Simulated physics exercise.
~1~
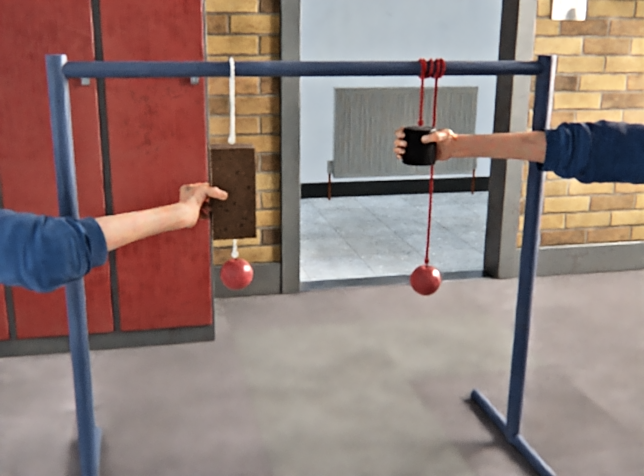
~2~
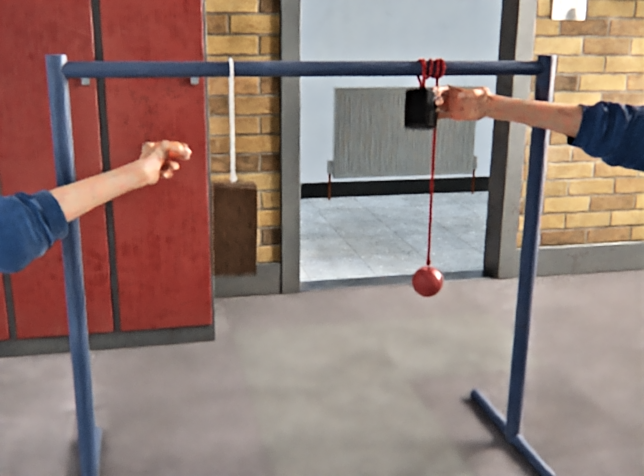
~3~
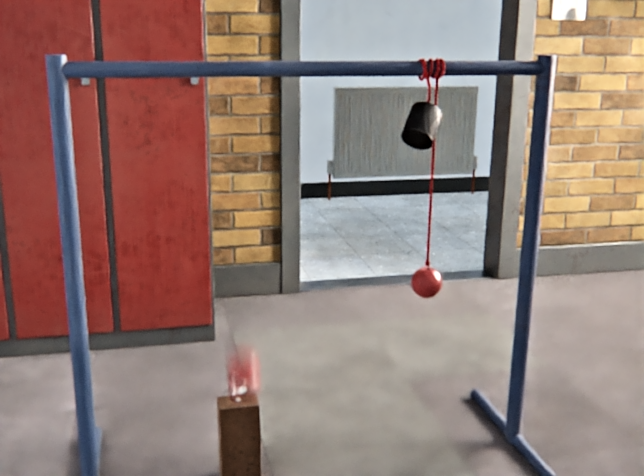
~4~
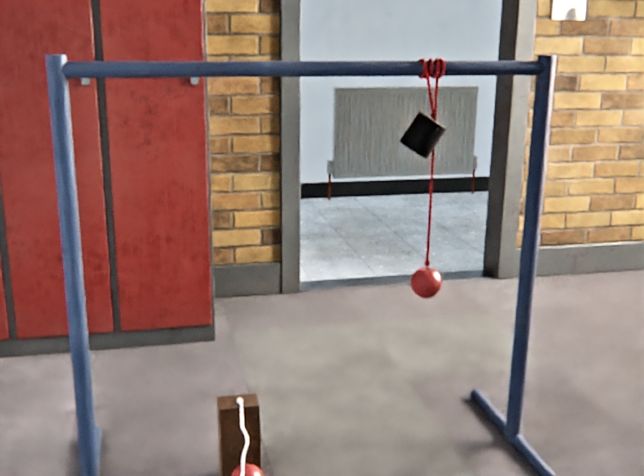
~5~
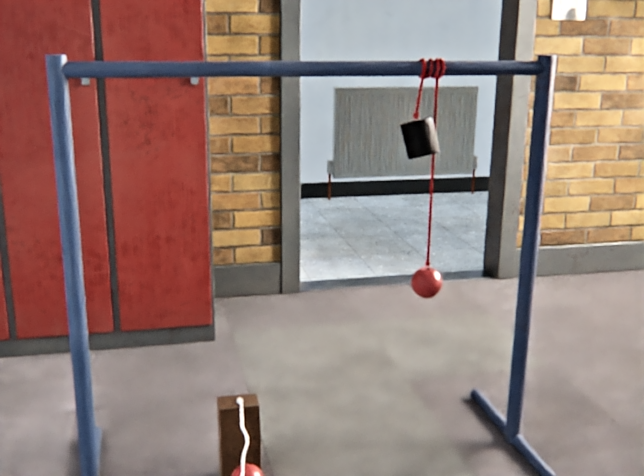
The video shows two hands letting go of a brown block on a white cord draped over a blue rail and a dark object on a red cord wrapped around it. The block drops to the floor with its cord and red ball, while the dark object tilts and stays hanging.
